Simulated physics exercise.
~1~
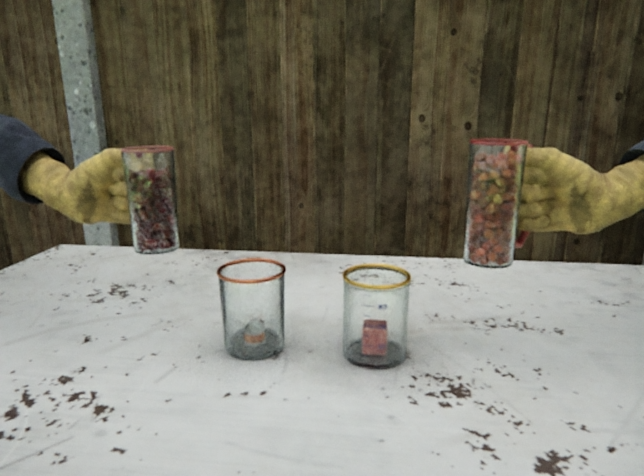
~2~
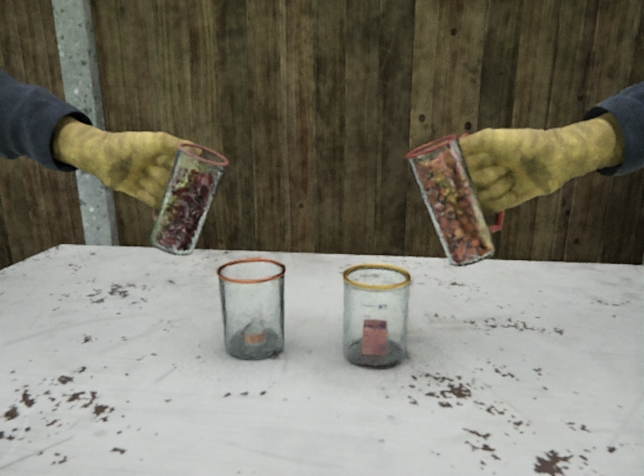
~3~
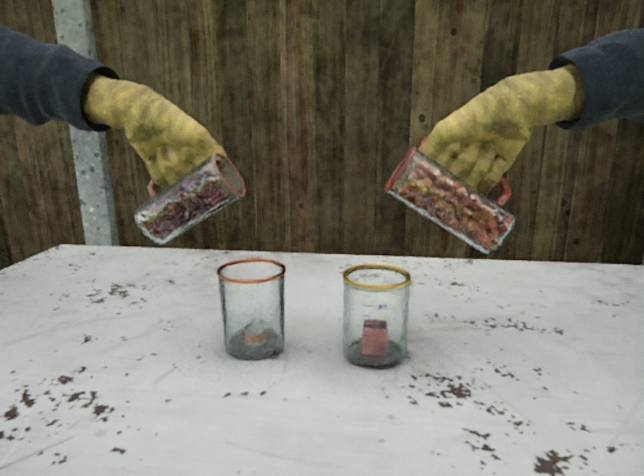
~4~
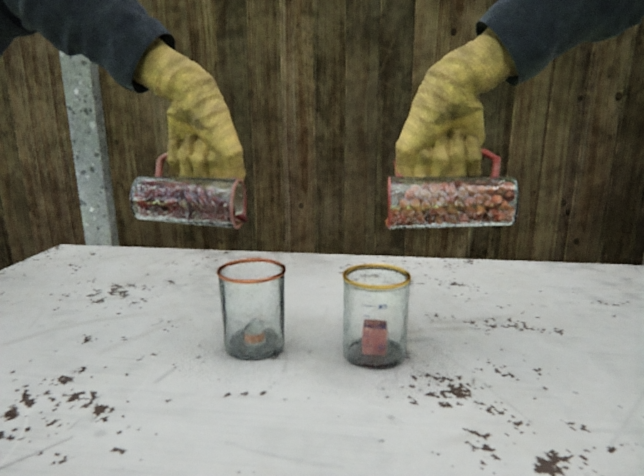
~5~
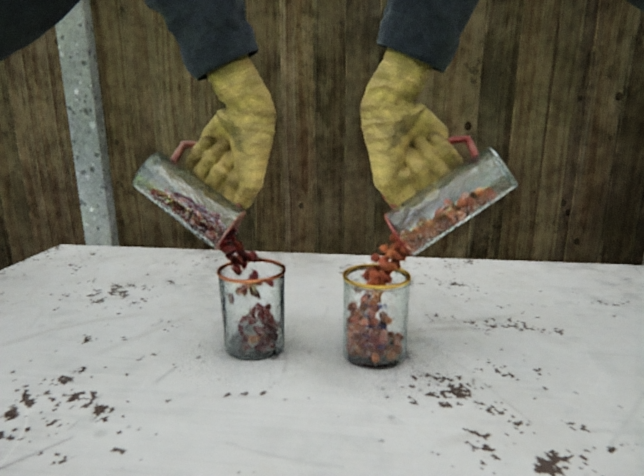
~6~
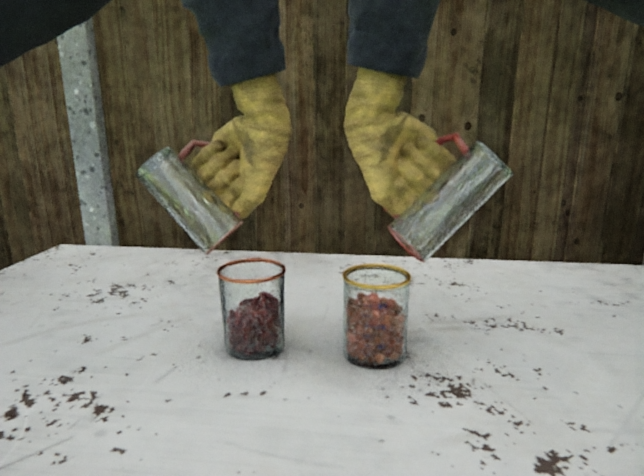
We see two gloved hands tip cups of small reddish pieces over two clear containers on a worn white table, pouring until both cups are empty and the small objects inside are covered, the left glass about half full and the right beaker fuller.
